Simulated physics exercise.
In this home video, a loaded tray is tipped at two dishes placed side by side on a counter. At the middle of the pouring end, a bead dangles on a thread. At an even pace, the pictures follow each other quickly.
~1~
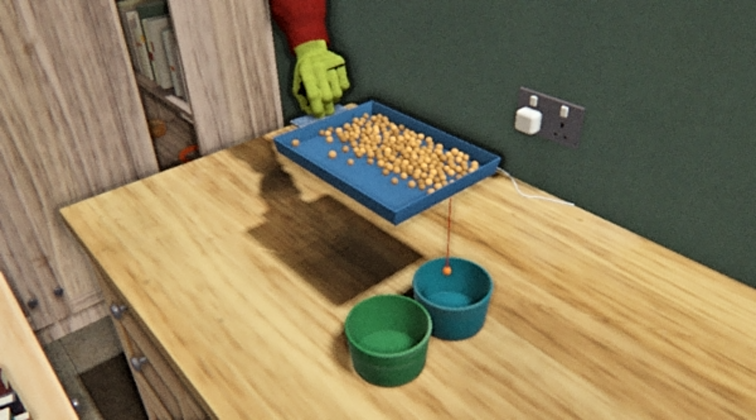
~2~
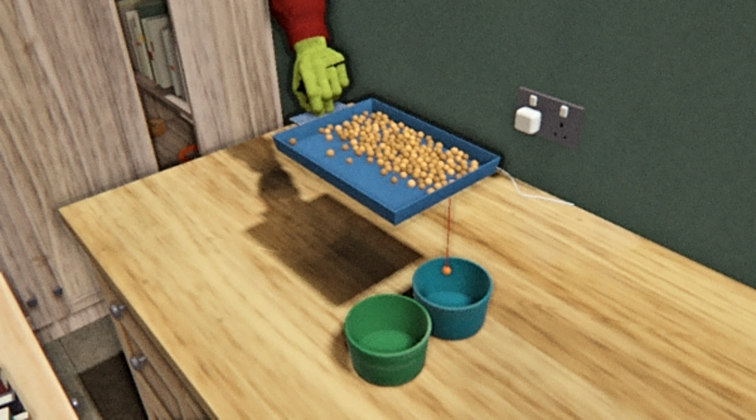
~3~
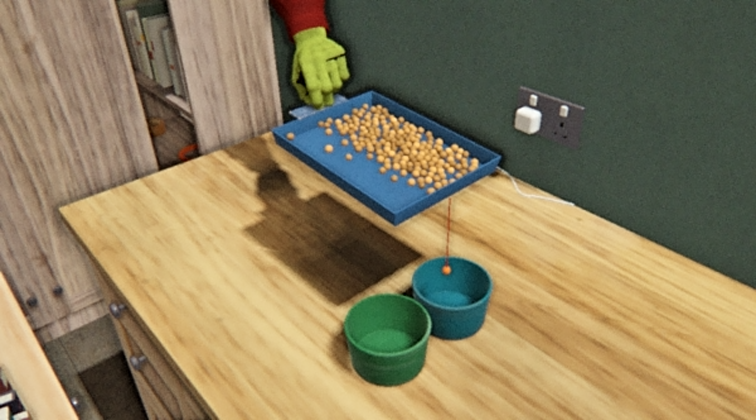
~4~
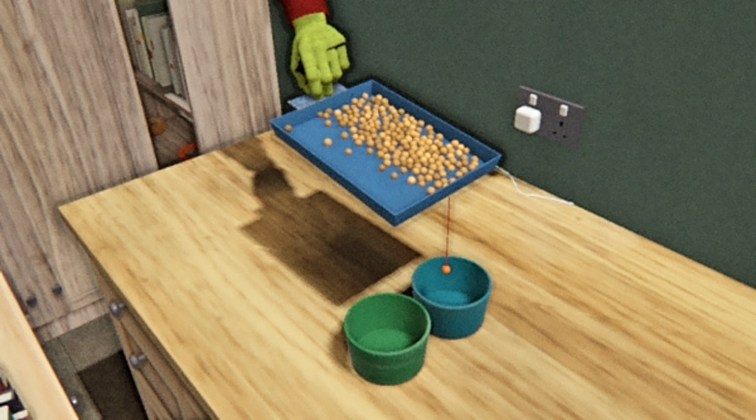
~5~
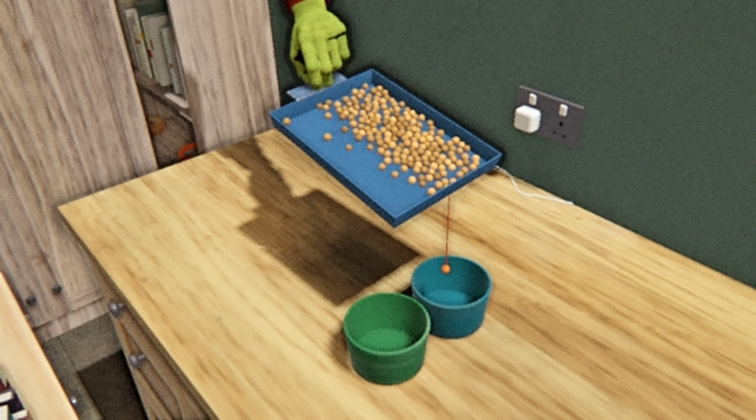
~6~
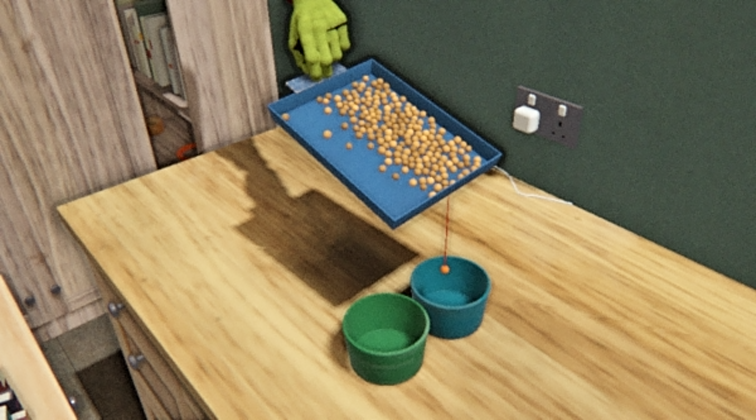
On a wooden counter, a green-gloved hand steadily tilts a blue tray of round wooden beads.
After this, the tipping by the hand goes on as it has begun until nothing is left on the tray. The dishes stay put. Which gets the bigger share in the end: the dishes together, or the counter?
Result: Mostly caught.
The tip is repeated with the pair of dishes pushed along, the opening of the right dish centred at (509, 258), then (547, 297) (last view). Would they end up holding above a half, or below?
Try 1: Not up to half; try 2: Not up to half.
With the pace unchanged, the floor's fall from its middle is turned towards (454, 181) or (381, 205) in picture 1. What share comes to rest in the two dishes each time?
Near 10 % and 90 %.
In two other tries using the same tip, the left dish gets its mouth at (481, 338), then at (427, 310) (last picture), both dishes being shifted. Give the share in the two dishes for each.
It comes to near 10 per cent the first time and near 80 per cent the second time.
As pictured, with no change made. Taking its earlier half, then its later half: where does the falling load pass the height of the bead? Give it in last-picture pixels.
I'd place the first part at (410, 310) and the rest at (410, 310).
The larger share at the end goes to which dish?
In the end, the left-side dish gets more.
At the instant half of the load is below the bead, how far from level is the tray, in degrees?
That happens at close to 95 degrees.
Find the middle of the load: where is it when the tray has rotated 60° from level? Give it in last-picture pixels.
I'd put it at about (417, 186).
Soon after the last picture, tray tipped steeply; nearly all on the tray; a stray few in the left dish; a stray few outside both; a stray few in the air.
A little later, tray tipped right over; about a quarter on the tray; about a third in the left dish; a stray few in the right dish; a small part outside both; about a quarter in the air.
Later still, tray tipped past a quarter turn; about two thirds in the left dish; a stray few in the right dish; about a quarter outside both.
By the end, tray tipped past a quarter turn; about two thirds in the left dish; a stray few in the right dish; about a quarter outside both.
